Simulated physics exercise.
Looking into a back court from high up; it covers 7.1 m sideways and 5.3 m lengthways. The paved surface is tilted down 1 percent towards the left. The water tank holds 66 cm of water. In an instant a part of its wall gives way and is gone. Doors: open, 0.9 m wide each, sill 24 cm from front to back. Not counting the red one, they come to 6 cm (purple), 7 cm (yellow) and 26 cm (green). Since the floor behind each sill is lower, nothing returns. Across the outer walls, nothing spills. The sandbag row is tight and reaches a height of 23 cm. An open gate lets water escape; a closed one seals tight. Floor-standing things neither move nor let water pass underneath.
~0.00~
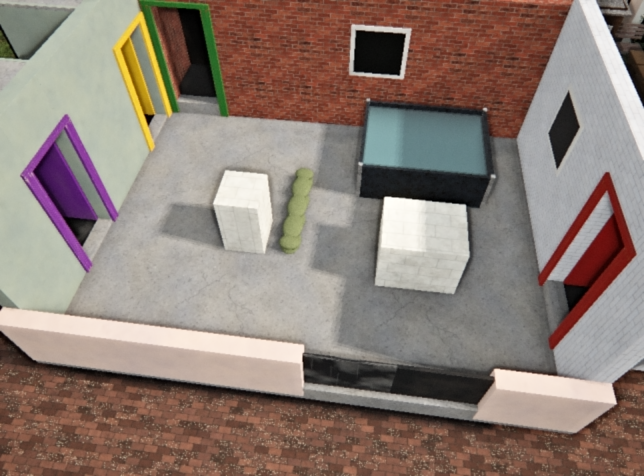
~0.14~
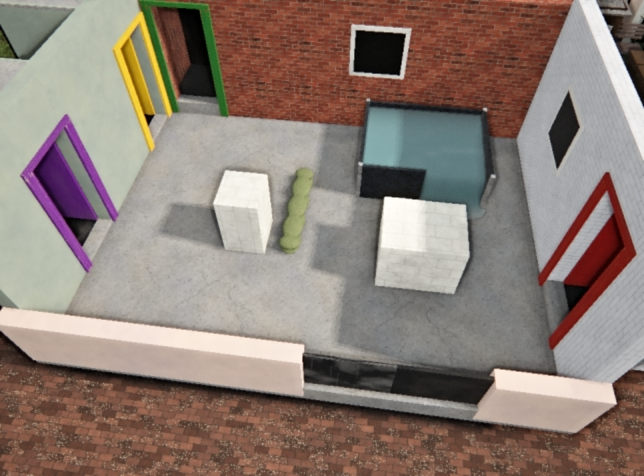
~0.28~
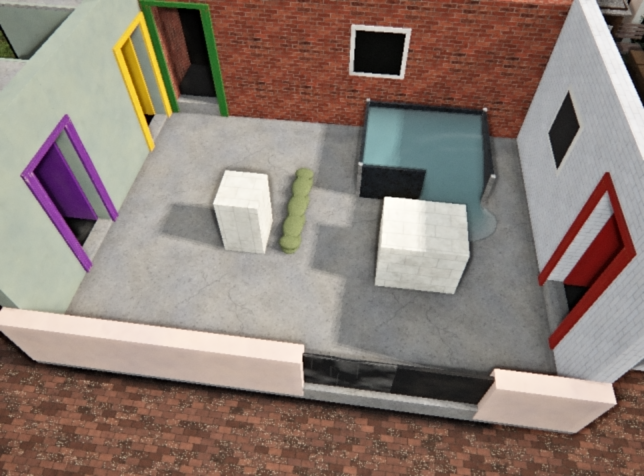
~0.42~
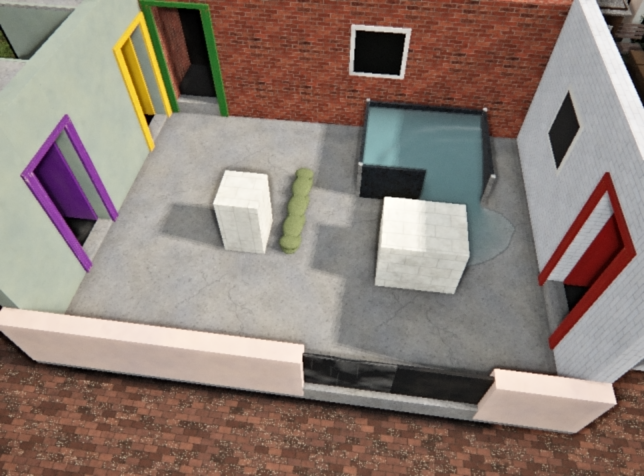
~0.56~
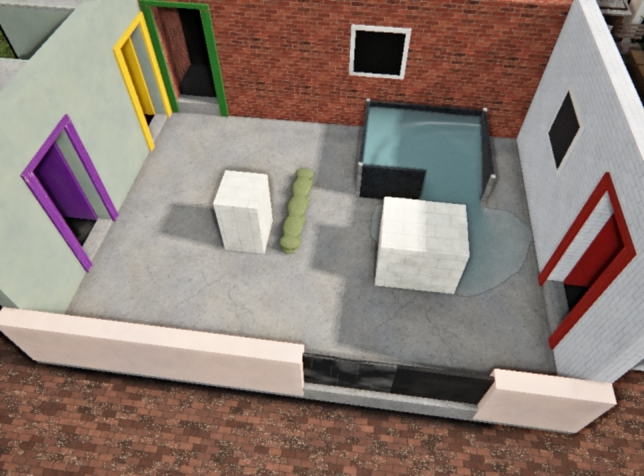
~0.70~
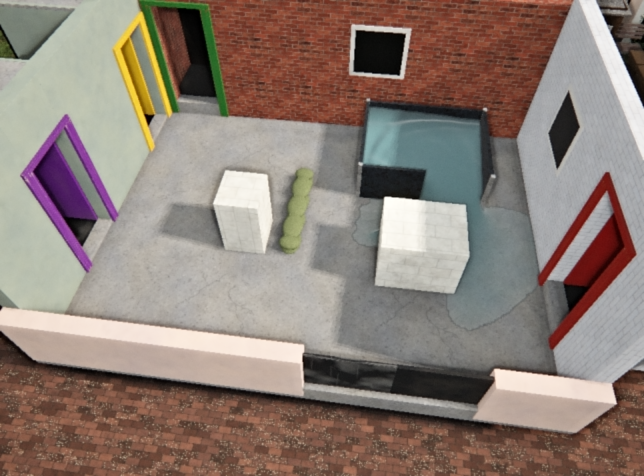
In this clip, part of the front wall of a dark-sided water tank vanishes in a courtyard with coloured doorways, and water pours out, spreading across the grey floor around a white block and toward the front right.
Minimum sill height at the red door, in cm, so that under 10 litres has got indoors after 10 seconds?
Approx. 21 cm.
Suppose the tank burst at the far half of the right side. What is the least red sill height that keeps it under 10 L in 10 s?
With that break, close to 9.5 cm.
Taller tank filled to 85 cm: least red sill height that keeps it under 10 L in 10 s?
Something near 29 cm should do.
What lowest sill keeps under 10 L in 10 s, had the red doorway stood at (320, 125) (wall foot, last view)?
Around 8.0 cm would do it.
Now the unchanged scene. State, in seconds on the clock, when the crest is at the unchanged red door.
It peaks around 1.6 s.
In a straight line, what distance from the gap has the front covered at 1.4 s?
Roughly 3.6 m from the gap.
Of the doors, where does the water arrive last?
Last in order comes the yellow door.
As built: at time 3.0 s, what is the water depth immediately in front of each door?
In cm: Purple 0, red 17, yellow 0, green 0.
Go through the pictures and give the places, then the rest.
The first picture shows still water, 66 cm deep, in the water tank at (425, 140); the red door at (575, 274) is dry.
In the second picture, the gap is at a hidden place, the front 0.3 m out at a hidden place; the back of the water tank holds 66 cm.
In the third picture, water pours out at a hidden place and has run 0.8 m, to a hidden place; about 11 cm deep outside, 66 cm at the back.
In the fourth picture, the front is at a hidden place, 1.2 m from the gap at a hidden place; 1.7 m2 of floor is wet, 66 cm left at the back.
In the fifth picture, the gap is at a hidden place, the front 1.8 m out at a hidden place; the back of the water tank holds 60 cm.
In the sixth picture, water pours out at a hidden place and has run 2.4 m, to (465, 324); about 5 cm deep outside, 55 cm at the back; 0.4 m in a straight line remain to the red door at (575, 274).
After 1.4 s water covers 20 % of the floor, deepest (46 cm) near (442, 241); 23 cm at the red door, 0 litres in over its 19 cm sill.
After 3.0 s water covers 45 % of the floor, deepest (30 cm) near (529, 399); 17 cm at the red door, 15 litres in over its 19 cm sill.
After 10.0 s water covers 95 % of the floor, deepest (13 cm) near (52, 339); 7 cm at the red door, 17 litres in over its 19 cm sill.
At the red door as built, the water arrived by 0.9 s and peaked near 24 cm at 1.6 s.
Run again over the same 10 s with other heights there, 18 litres in over 19 cm, 2 litres over 26 cm. The limit of 10 litres is kept from about 21 cm up.
